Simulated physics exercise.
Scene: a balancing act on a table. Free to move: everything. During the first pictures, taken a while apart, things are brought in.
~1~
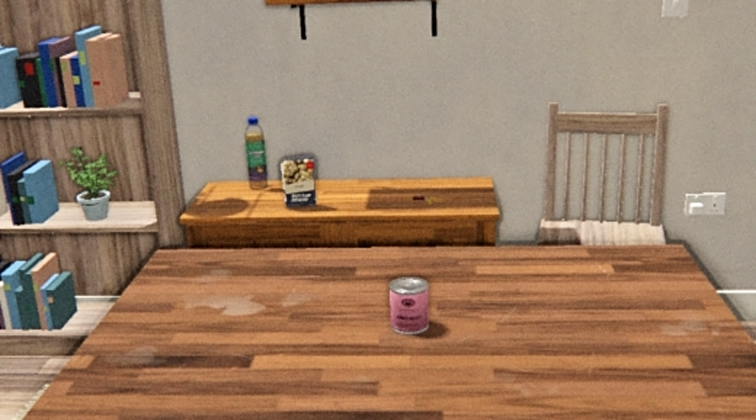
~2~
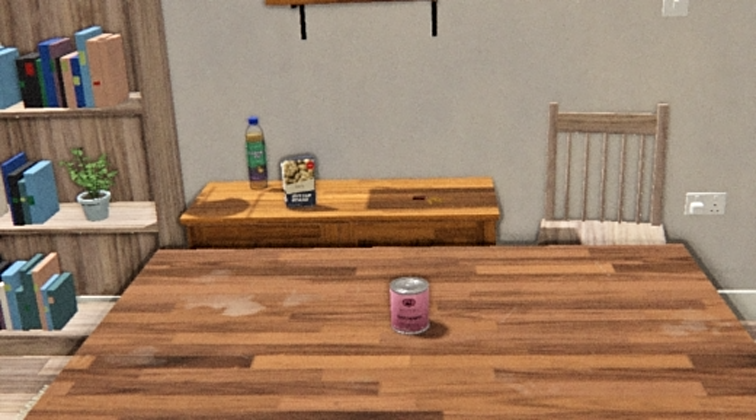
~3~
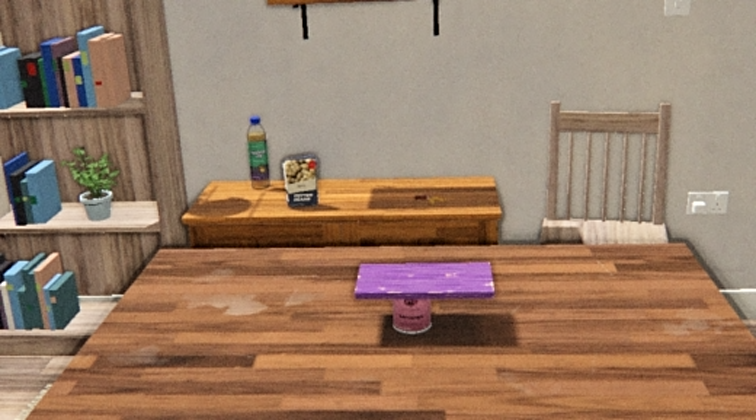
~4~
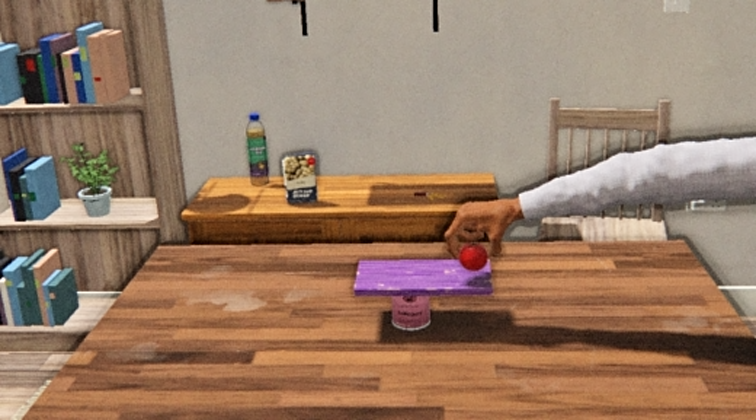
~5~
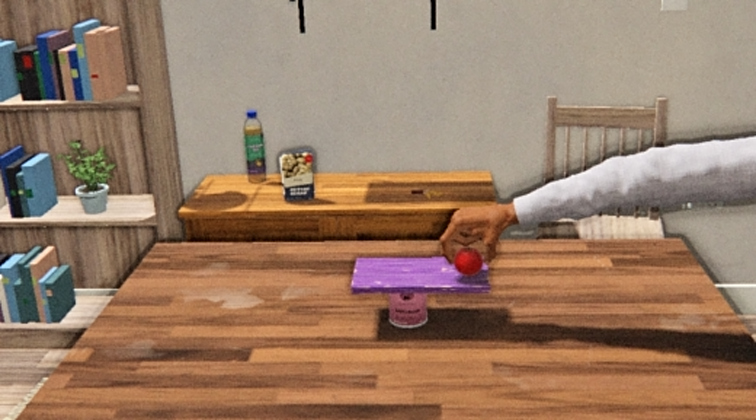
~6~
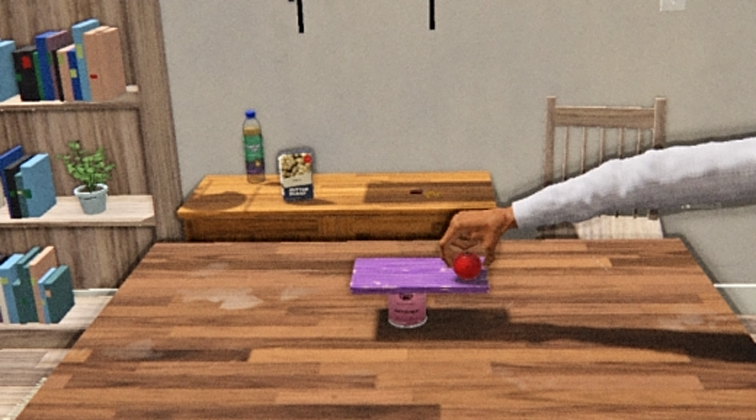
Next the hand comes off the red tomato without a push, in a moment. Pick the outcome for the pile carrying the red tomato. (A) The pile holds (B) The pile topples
Answer: B.
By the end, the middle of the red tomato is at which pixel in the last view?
It ends up close to (507, 315).
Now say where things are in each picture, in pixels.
In the first frame, the last thing is not in view yet.
In the second frame, the last thing is not in view yet.
In the third frame, the last thing is not in view yet; purple board (425, 281).
In the fourth frame, on its way; red tomato (474, 257); purple board (424, 277).
In the fifth frame, on its way; red tomato (468, 261); purple board (421, 275).
In the sixth frame, in place under the hand; red tomato (467, 265); purple board (420, 275).
Then, 0.30 s later than the last frame, red tomato now fallen; purple board tilted by 27°.
Then, 0.40 s later than the last frame, purple board tilted by 47°.
Then, 0.50 s later than the last frame, purple board tilted by 46°.
Then, 1.20 s later than the last frame, purple board tilted by 36°.
When it is over, fallen, red tomato; lying over in the stack, purple board; pink tin as before. End places, in pixels of the last picture, red tomato near (507, 316). The stack loses its balance.
